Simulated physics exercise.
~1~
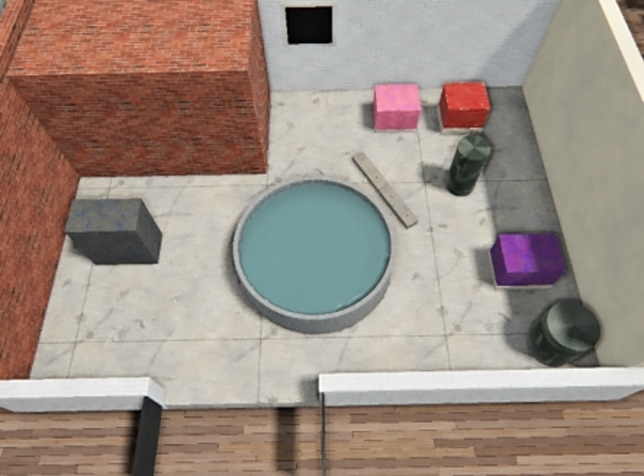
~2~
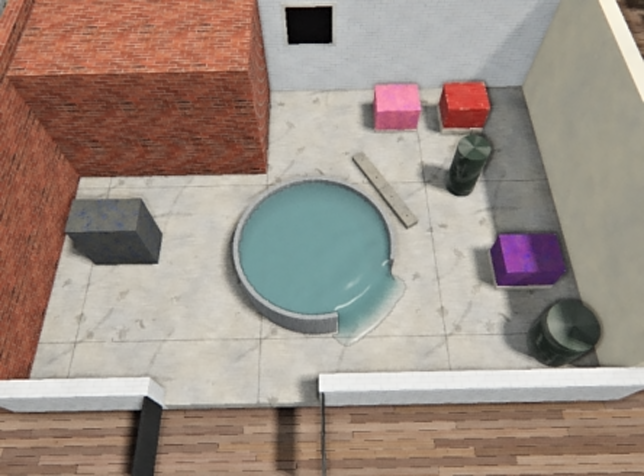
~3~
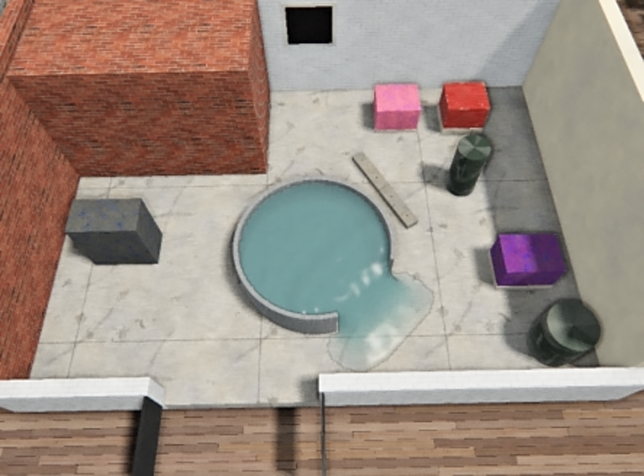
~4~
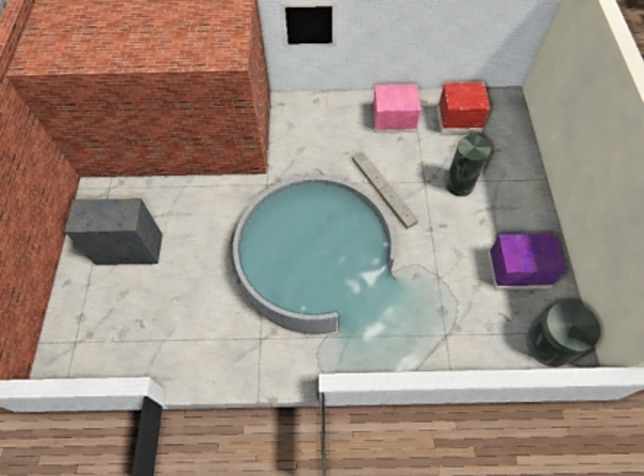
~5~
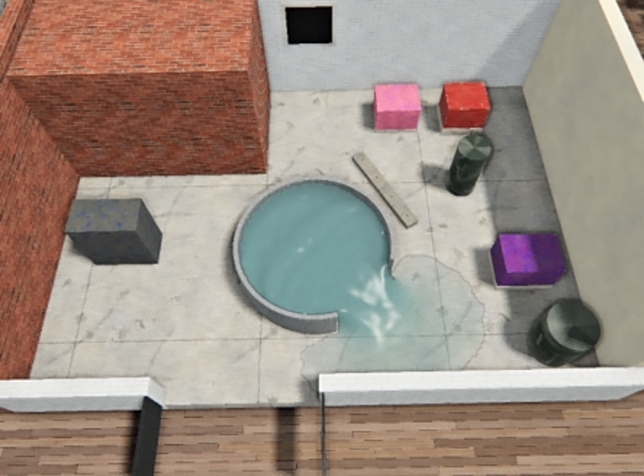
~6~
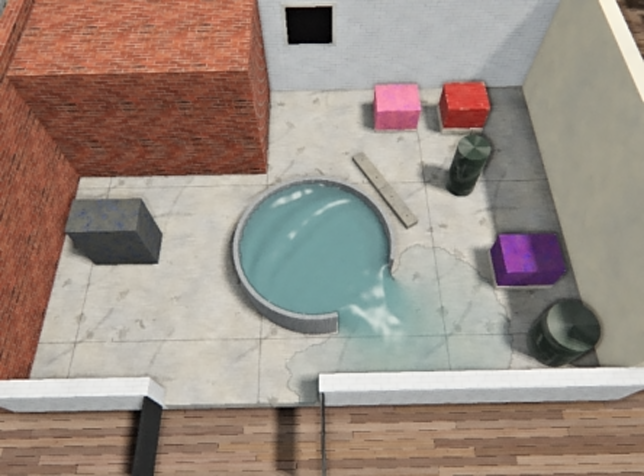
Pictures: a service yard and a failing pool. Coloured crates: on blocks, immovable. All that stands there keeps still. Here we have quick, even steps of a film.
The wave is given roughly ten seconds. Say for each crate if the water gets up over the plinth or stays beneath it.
Outcome: Looks like the pink crate is within reach of the water; looks like the red crate is out of reach of the water; looks like the purple crate is within reach of the water.
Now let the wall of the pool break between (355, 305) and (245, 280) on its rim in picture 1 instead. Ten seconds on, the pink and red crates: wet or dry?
In that case the pink one is never flooded and the red one is never flooded.
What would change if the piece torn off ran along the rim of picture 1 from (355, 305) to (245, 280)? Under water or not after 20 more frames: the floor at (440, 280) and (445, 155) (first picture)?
Note, points in order: Soaked; unreached.
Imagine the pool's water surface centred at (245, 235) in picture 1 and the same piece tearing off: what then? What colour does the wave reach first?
Answer: The purple crate, before any other.
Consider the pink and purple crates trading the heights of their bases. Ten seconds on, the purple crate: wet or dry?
One by one: Purple crate is wetted.
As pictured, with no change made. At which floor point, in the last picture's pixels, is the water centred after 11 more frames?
I'd point to (383, 299).
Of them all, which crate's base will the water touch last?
My answer is the crate marked pink.
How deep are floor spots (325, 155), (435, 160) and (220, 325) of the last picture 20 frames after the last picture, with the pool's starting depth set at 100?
Around 0, 0 and 4 percent, in that order.
A moment on, water covers 15 % of the floor; the pink crate not reached, the red crate not reached, the purple crate water round its plinth.
Next, water covers 25 % of the floor; the pink crate not reached, the red crate not reached, the purple crate water round its plinth.
Then, water covers 45 % of the floor; the pink crate not reached, the red crate water round its plinth, the purple crate water round its plinth.
Later, water covers 75 % of the floor; the pink crate water round its plinth, the red crate water round its plinth, the purple crate water round its plinth.
In the end, water covers 90 % of the floor; the pink crate was topped, the red crate stayed above the water, the purple crate was topped.
